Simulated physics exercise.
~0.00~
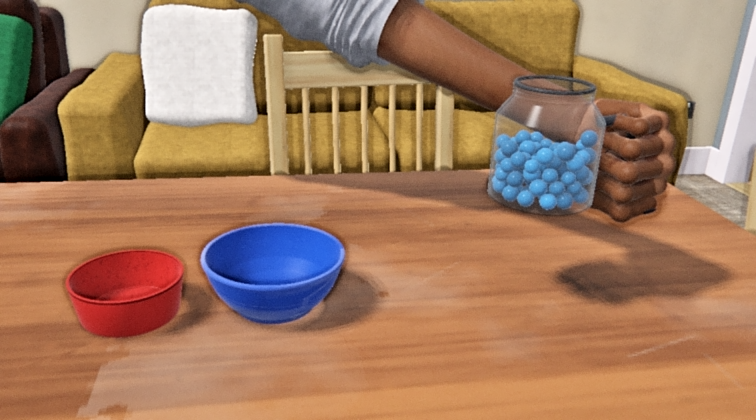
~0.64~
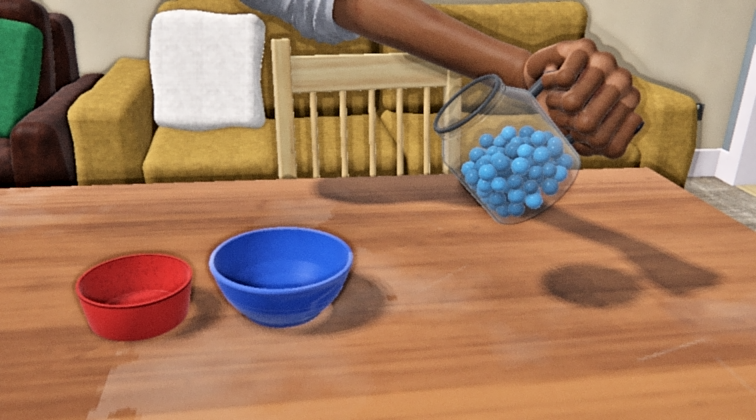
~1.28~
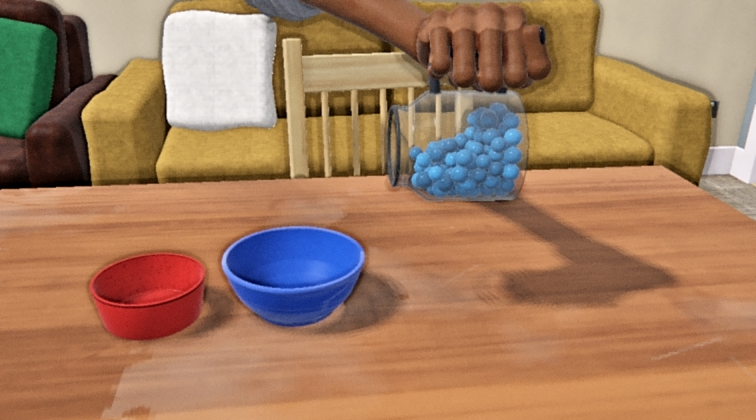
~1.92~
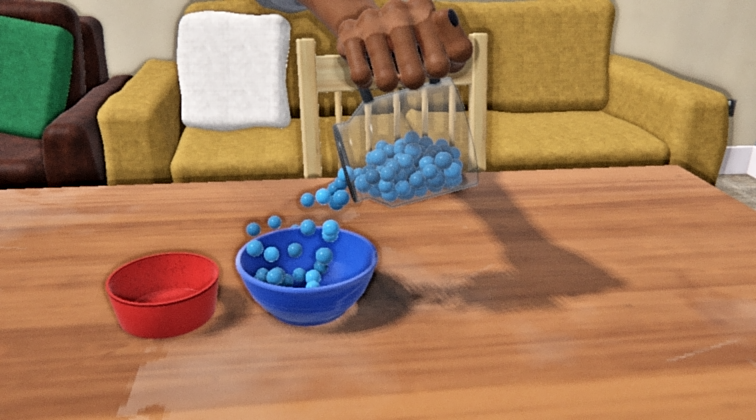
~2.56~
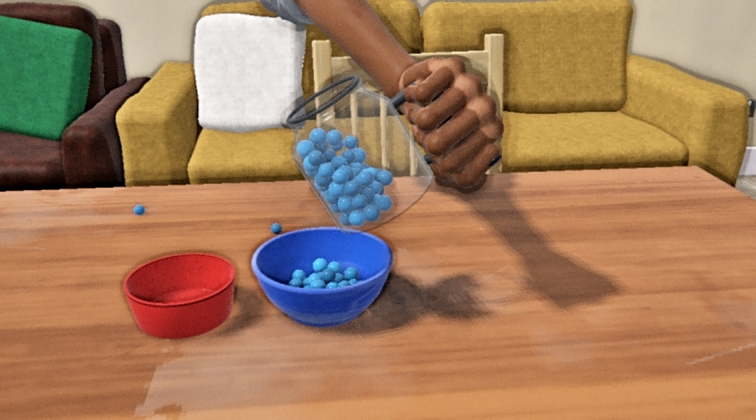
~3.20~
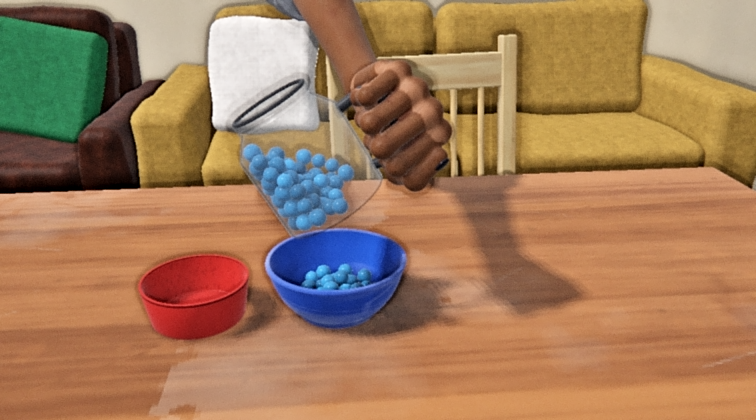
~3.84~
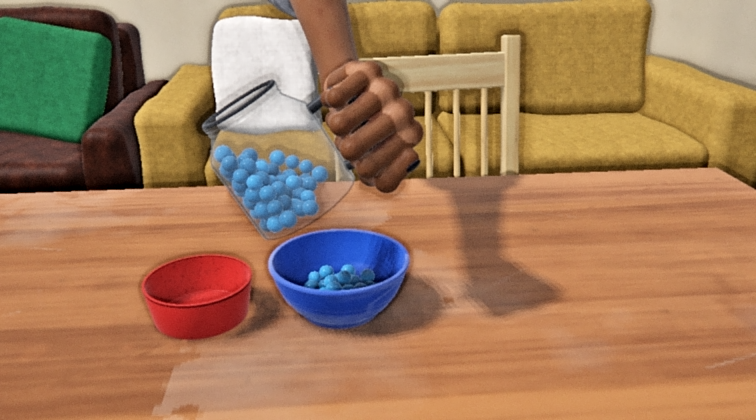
The footage shows a hand moving a clear jar of blue balls leftward over a wooden table, tipping it so some pour into a blue bowl and a few scatter, then tilting it partly back, ending left with most balls still inside and the red dish empty.
